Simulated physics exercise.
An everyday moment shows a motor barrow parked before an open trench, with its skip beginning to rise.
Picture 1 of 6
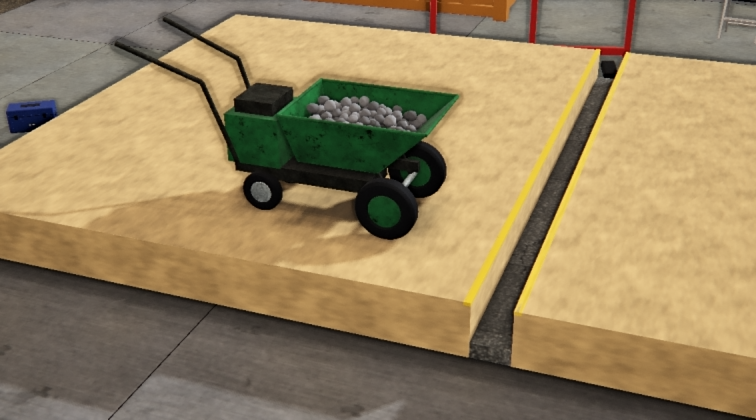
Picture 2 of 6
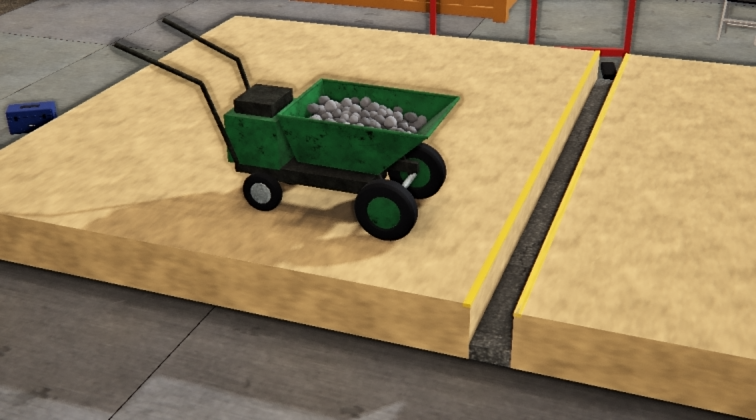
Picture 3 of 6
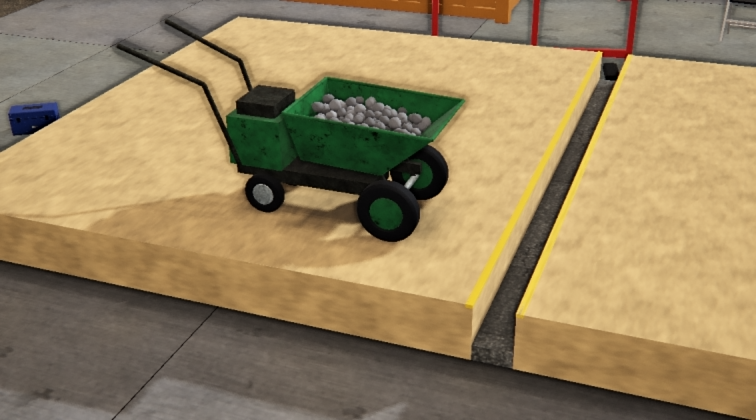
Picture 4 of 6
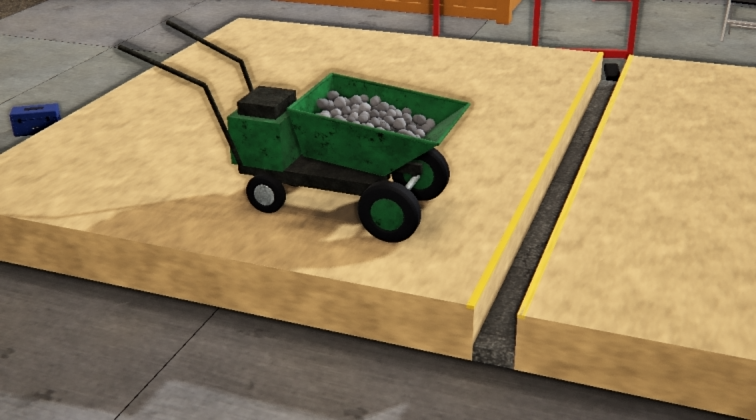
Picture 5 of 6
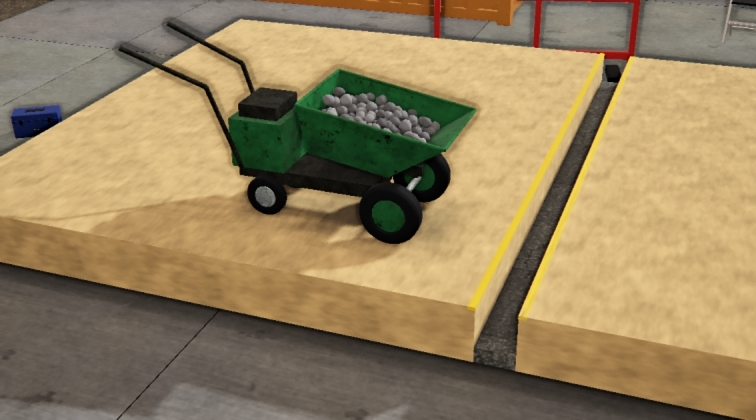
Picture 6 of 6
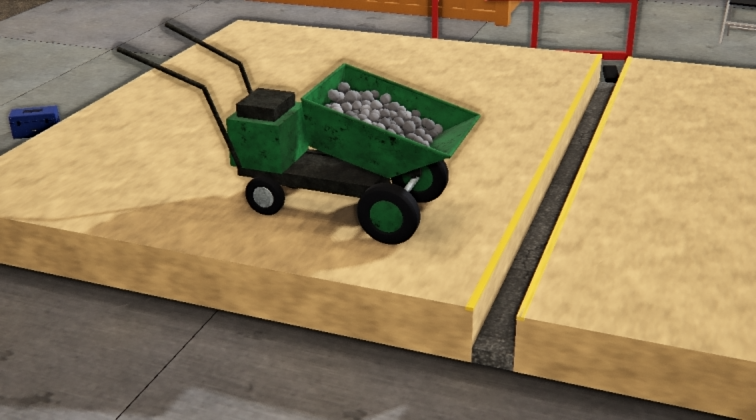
A green motor barrow loaded with round grey cobbles stands on a pale tan block, seen from slightly above and to the side in a concrete-floored yard. Its black handles point left, and to its right a narrow dark trench with yellow-lined edges separates the block from another, with a small blue box at far left. The skip tilts gradually forward to the right, its back rising, while the wheels stay put and the view barely shifts.
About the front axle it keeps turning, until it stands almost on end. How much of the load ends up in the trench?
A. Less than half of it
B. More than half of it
More than half of it (B).
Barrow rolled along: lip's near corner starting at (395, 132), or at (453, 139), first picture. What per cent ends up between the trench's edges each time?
The share would be near 60 percent, and then near 60 percent.
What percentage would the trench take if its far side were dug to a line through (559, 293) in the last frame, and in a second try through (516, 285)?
Lab note: Case 1 around 90 %, case 2 50 %.
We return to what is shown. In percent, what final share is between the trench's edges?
About 80 per cent.
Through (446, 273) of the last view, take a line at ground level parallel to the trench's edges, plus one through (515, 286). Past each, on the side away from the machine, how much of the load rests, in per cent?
Result, first then second: 90 %, 30 %.
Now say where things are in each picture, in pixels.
The first frame shows lip of the skip near (426, 136), level; top of the load near (355, 118), round cobbles; first edge of the trench near (481, 275); far edge near (530, 284), the trench under half as wide as the skip, and about as deep as wide.
The second frame shows lip of the skip near (426, 138), level; top of the load near (355, 119).
The third frame shows lip of the skip near (432, 140), tipped barely; top of the load near (359, 118).
The fourth frame shows lip of the skip near (437, 144), tipped a little; top of the load near (356, 114).
The fifth frame shows lip of the skip near (444, 150), tipped a little; top of the load near (353, 109).
The sixth frame shows lip of the skip near (449, 157), tipped clearly; top of the load near (347, 107); first edge of the trench near (484, 280); far edge near (532, 288).
Shortly afterwards, skip tipped steeply; the whole lot in the skip.
Next, skip tipped right over; near half in the skip; a little short of the trench; near a third in or heaped over the trench; only a few beyond it; only a few falling.
Some moments later, skip tipped right over; a little in the skip; only a few short of the trench; the bulk in or heaped over the trench; a little beyond it.
In the end, skip tipped right over; a little in the skip; only a few short of the trench; the bulk in or heaped over the trench; a little beyond it.
